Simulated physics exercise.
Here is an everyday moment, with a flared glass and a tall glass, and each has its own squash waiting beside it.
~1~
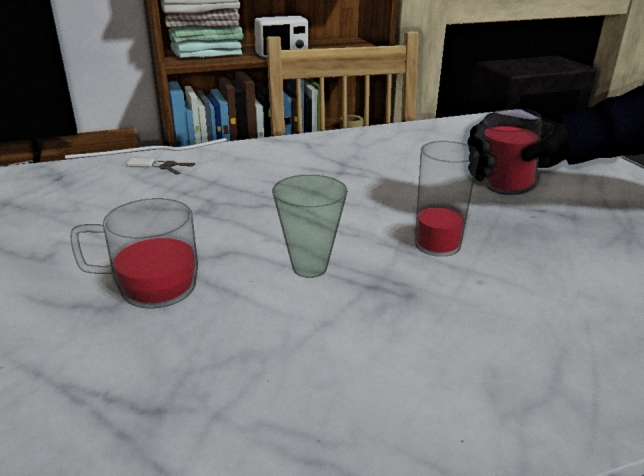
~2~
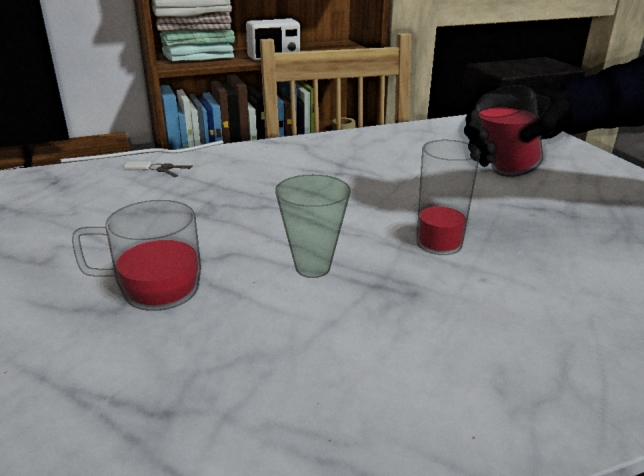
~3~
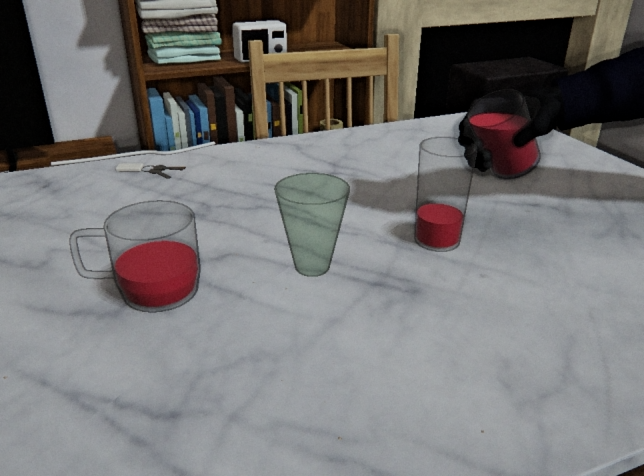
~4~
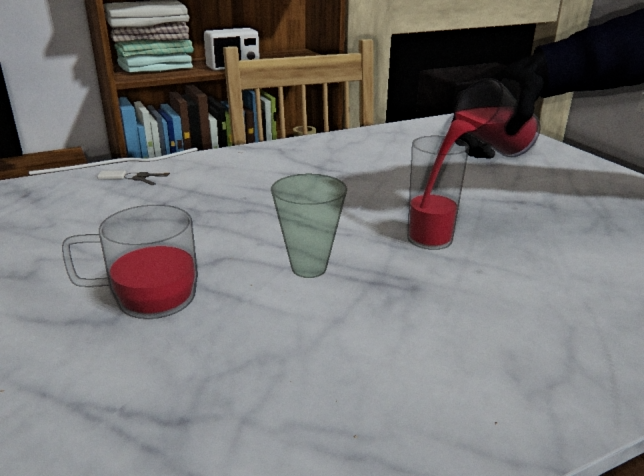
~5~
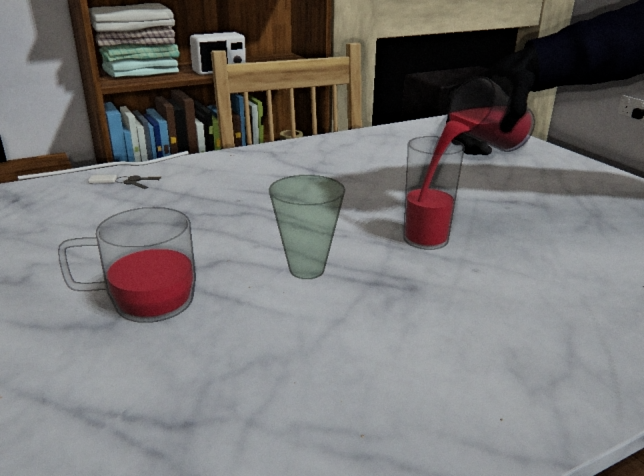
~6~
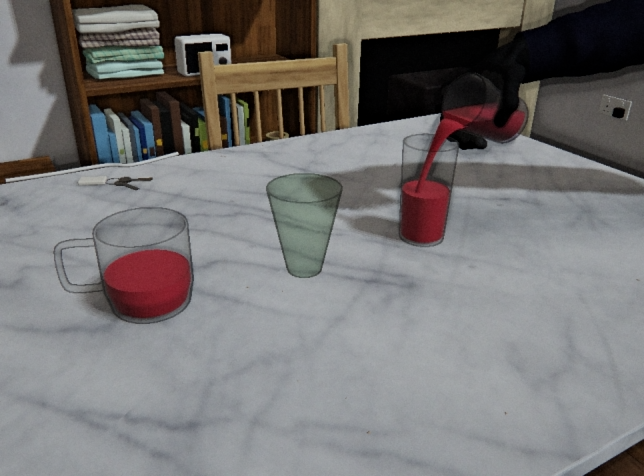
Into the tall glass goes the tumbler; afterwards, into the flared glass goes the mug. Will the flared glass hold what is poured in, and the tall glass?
In the end the flared glass ends up with all of it; the tall glass ends up with all of it.
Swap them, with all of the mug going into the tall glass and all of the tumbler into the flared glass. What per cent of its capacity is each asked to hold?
The first one is at 80 per cent, the second at 70 per cent.
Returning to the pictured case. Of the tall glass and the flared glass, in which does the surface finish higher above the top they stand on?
Tall glass on the right.
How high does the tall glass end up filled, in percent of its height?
Close to 80 %.
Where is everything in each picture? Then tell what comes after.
A hand has the tumbler; tumbler (511, 150) about three quarters full; mug (153, 251) about a third full; tall glass (444, 198) about a quarter full; flared glass (310, 227) empty, in the first picture.
The tumbler is tipped; tumbler (511, 131) tipped 25° with all of its load; tall glass about a quarter full, surface at (443, 217), in the second picture.
The tumbler is tipped; tumbler (505, 134) tipped 30° with all of its load; tall glass (443, 193) about a quarter full, in the third picture.
The stream is running; tumbler (498, 119) tipped 55° with nearly all of its load; tall glass about a third full, surface at (434, 205), in the fourth picture.
The stream is running; tumbler (492, 116) tipped 60° with about three quarters of its load; flared glass (307, 227) empty, in the fifth picture.
The stream is running; tumbler (484, 110) tipped 65° with about two thirds of its load; mug about a third full, surface at (147, 271); tall glass about half full, surface at (426, 190); flared glass (304, 225) empty, in the sixth picture.
Shortly, the tall glass is about two thirds full.
Then, the tall glass is about three quarters full.
At the finish, the flared glass is about three quarters full; the tall glass is about three quarters full.
